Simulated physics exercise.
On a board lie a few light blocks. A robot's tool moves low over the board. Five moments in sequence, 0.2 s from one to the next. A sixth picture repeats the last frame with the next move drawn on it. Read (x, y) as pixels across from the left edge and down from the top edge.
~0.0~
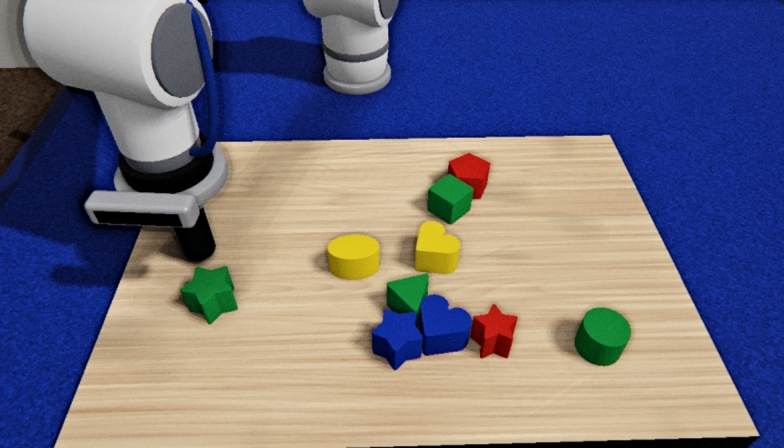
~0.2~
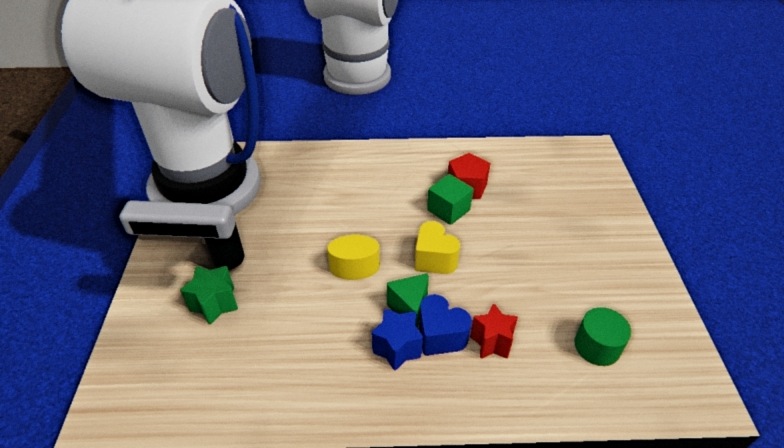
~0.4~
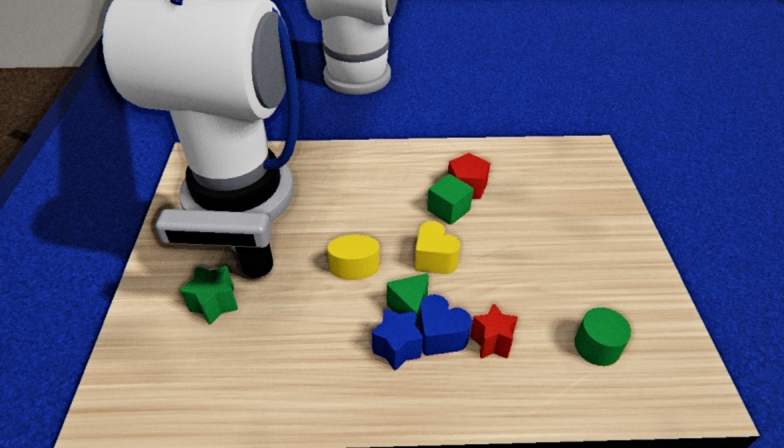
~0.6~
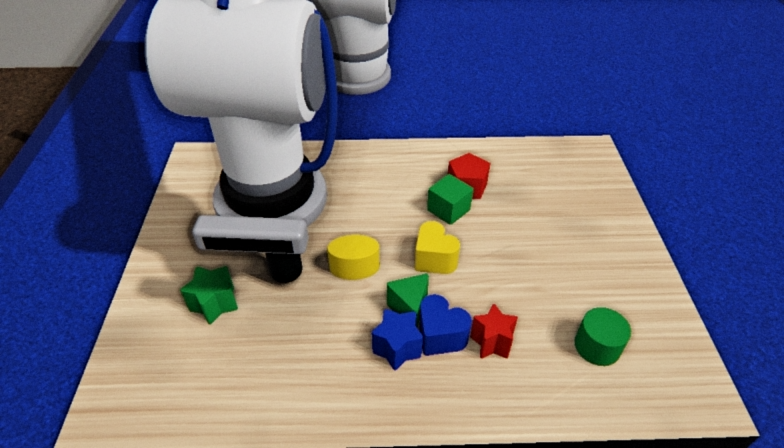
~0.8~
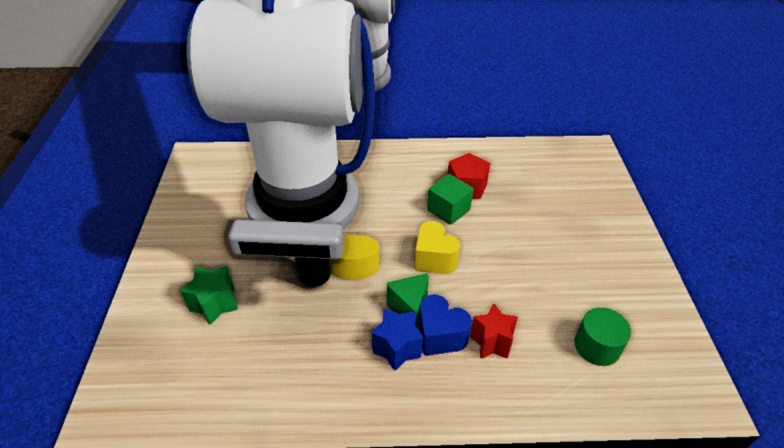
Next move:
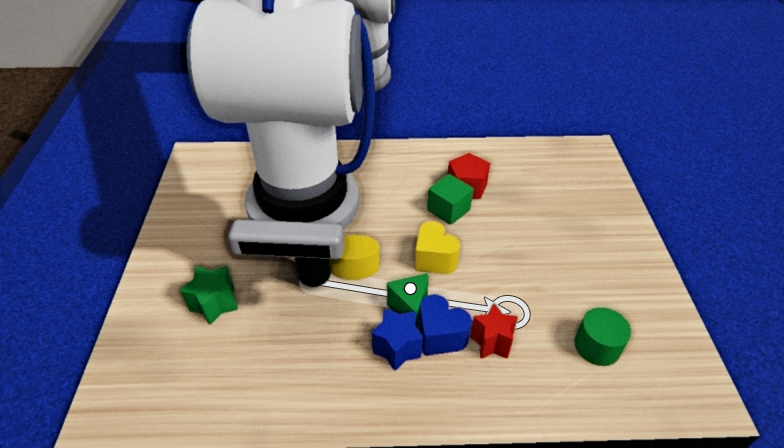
The clip opens with a white robot arm holding its dark tool low at the left of a wooden board scattered with colourful blocks, just above a green star. The arm glides steadily right, passing the star, until its tool is beside the yellow round block, while the blocks stay still.
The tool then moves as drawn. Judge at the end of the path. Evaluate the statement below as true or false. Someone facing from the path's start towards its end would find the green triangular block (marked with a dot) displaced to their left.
The statement is incorrect.
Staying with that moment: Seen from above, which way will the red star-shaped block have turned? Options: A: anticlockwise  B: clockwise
Choice A: Anticlockwise.
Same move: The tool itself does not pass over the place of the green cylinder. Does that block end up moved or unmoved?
If the tool follows that path, the green cylinder stays in its place.
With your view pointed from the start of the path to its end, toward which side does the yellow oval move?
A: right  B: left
B (left)
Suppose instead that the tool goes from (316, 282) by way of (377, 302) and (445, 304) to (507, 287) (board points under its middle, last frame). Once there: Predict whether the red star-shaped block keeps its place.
The push reaches it.
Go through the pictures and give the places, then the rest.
Lower end of the tool (201, 251), tops of blocks, yellow oval (353, 246), green triangular block (410, 289), blue heart block (443, 316), red star-shaped block (497, 322), green cylinder (607, 326), in the first frame.
Tool (229, 259), blocks as before, in the second frame.
Tool (258, 267), blocks as before, in the third frame.
Tool (287, 272), blocks as before, in the fourth frame.
Tool (315, 276), yellow oval (353, 246), green triangular block (410, 289), blue heart block (443, 316), red star-shaped block (497, 322), green cylinder (607, 326), in the fifth frame.
The drawn path runs from (316, 282) to (510, 312); the dot is on the green triangular block.
On the path given first. One third of the way, tool (378, 286); yellow oval (379, 241), turned 35° anticlockwise.
Two thirds of the way, tool (445, 297); yellow oval (379, 241), turned 35° anticlockwise; green triangular block (460, 315), turned 70° clockwise; blue heart block (476, 351); red star-shaped block (505, 326), turned 30° anticlockwise.
At the end, tool (512, 306); yellow oval (379, 241), turned 35° anticlockwise; green triangular block (477, 315), turned 130° clockwise; blue heart block (476, 356); red star-shaped block (511, 331), turned 40° anticlockwise; green cylinder not moved.
